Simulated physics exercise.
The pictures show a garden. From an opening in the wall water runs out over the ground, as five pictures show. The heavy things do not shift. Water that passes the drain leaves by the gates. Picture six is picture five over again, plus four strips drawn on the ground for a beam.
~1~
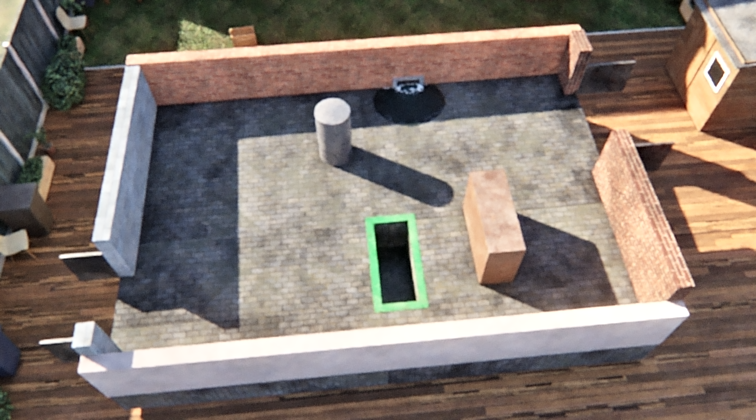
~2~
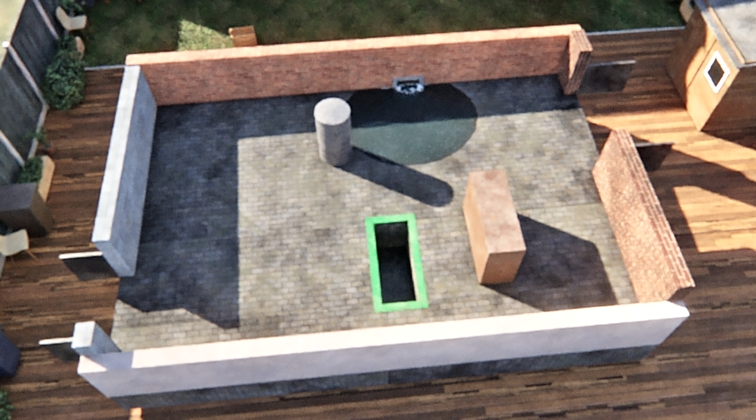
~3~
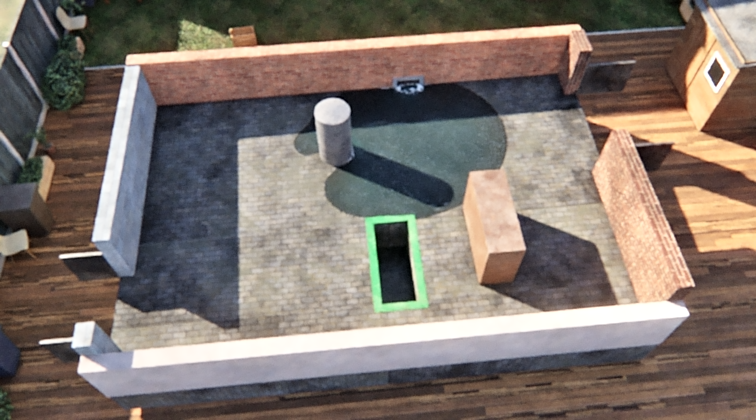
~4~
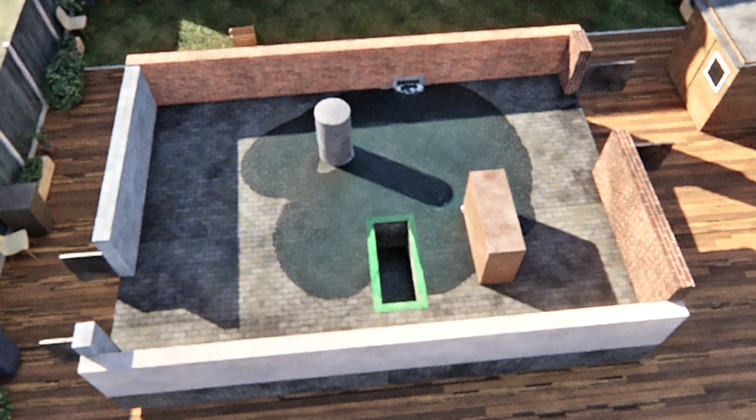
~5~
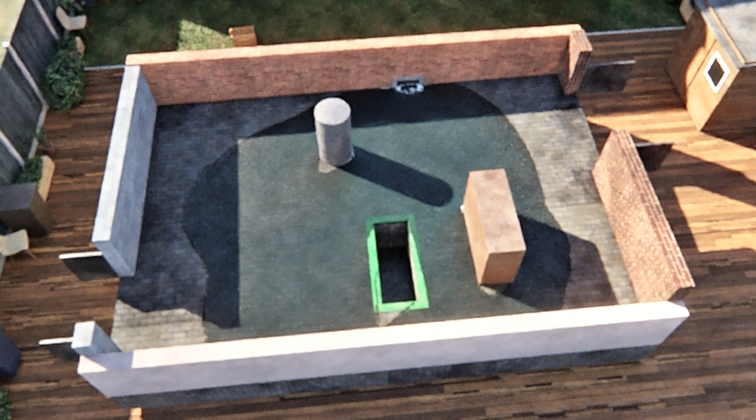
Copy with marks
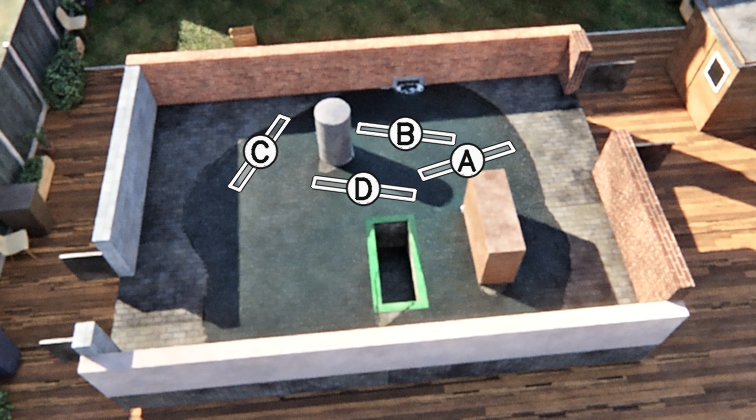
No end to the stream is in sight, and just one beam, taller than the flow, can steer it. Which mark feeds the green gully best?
Use spot C.
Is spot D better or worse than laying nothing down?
Spot D is worse.
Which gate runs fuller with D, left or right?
More leaves on the left.
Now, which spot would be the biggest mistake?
That is spot B.
On the marked copy, A from (421, 174) to (511, 146); B from (358, 127) to (453, 139); C from (234, 188) to (284, 117); D from (314, 182) to (414, 195).
For spot A, about 28 % of the stream runs into the green gully, about 71 % out by the gates.
For spot B, about 20 % of the stream runs into the green gully, about 79 % out by the gates.
For spot C, about 45 % of the stream runs into the green gully, about 54 % out by the gates.
For spot D, about 31 % of the stream runs into the green gully, about 68 % out by the gates.
